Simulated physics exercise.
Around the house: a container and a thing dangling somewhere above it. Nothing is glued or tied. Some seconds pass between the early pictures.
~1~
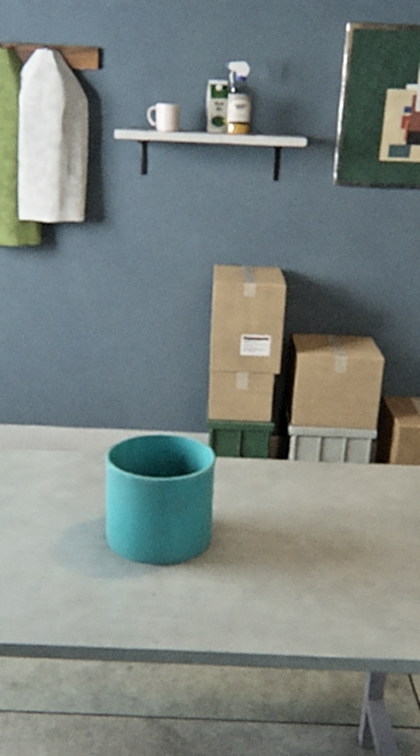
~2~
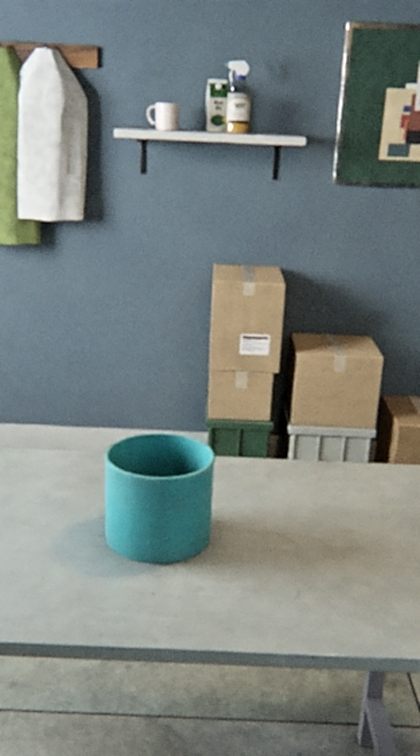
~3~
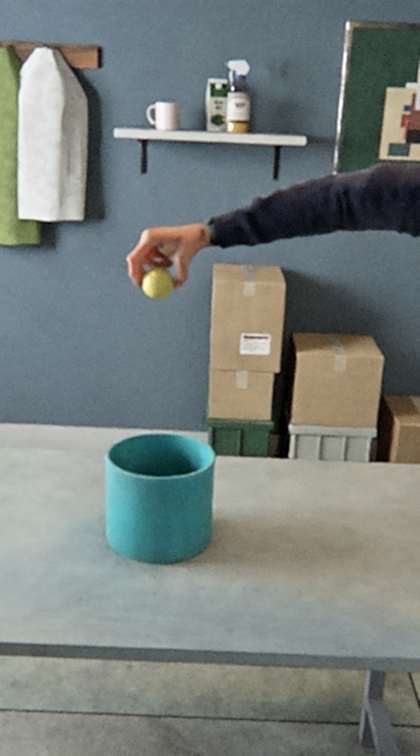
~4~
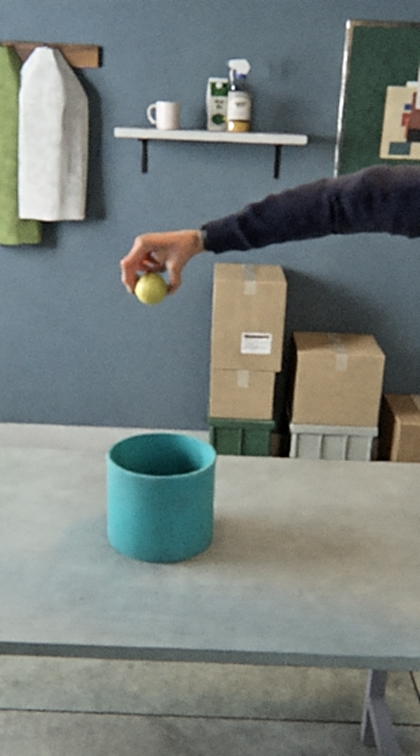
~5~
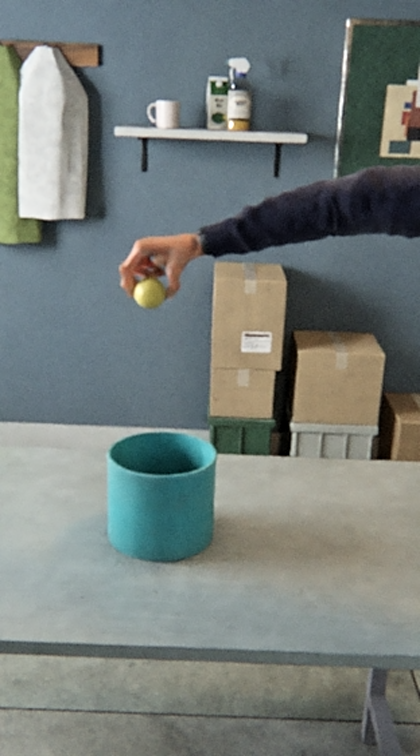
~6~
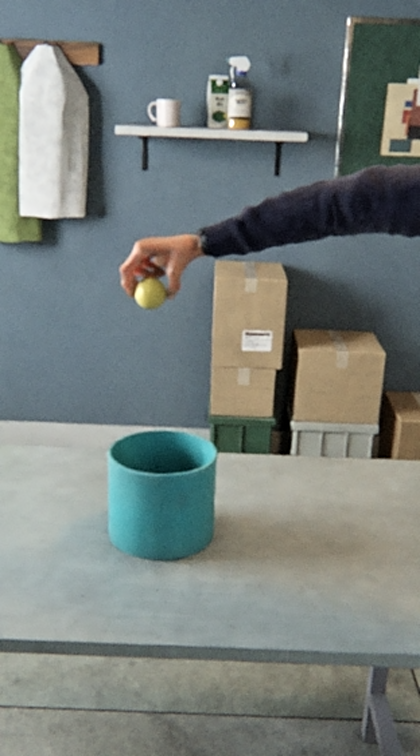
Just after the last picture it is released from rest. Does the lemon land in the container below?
The lemon lands inside.
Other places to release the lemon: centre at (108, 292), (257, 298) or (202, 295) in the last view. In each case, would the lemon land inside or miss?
In that order, it ends up outside; falls beside it; ends up inside.
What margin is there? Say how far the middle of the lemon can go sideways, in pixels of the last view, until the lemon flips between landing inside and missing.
About 40 pixels left.
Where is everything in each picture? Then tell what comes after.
In the first frame, pot (160, 497).
In the second frame, pot (159, 496).
In the third frame, still on the way; lemon (158, 283); pot (160, 495).
In the fourth frame, still on the way; lemon (151, 289); pot (161, 495).
In the fifth frame, still on the way; lemon (150, 293); pot (162, 494).
In the sixth frame, in place, still held; lemon (151, 293); pot (162, 492).
Then, 0.20 s after the last picture, lemon falling near (150, 362).
Then, 0.32 s after the last picture, lemon falling near (148, 492).
At rest, the lemon is caught, near (148, 516).
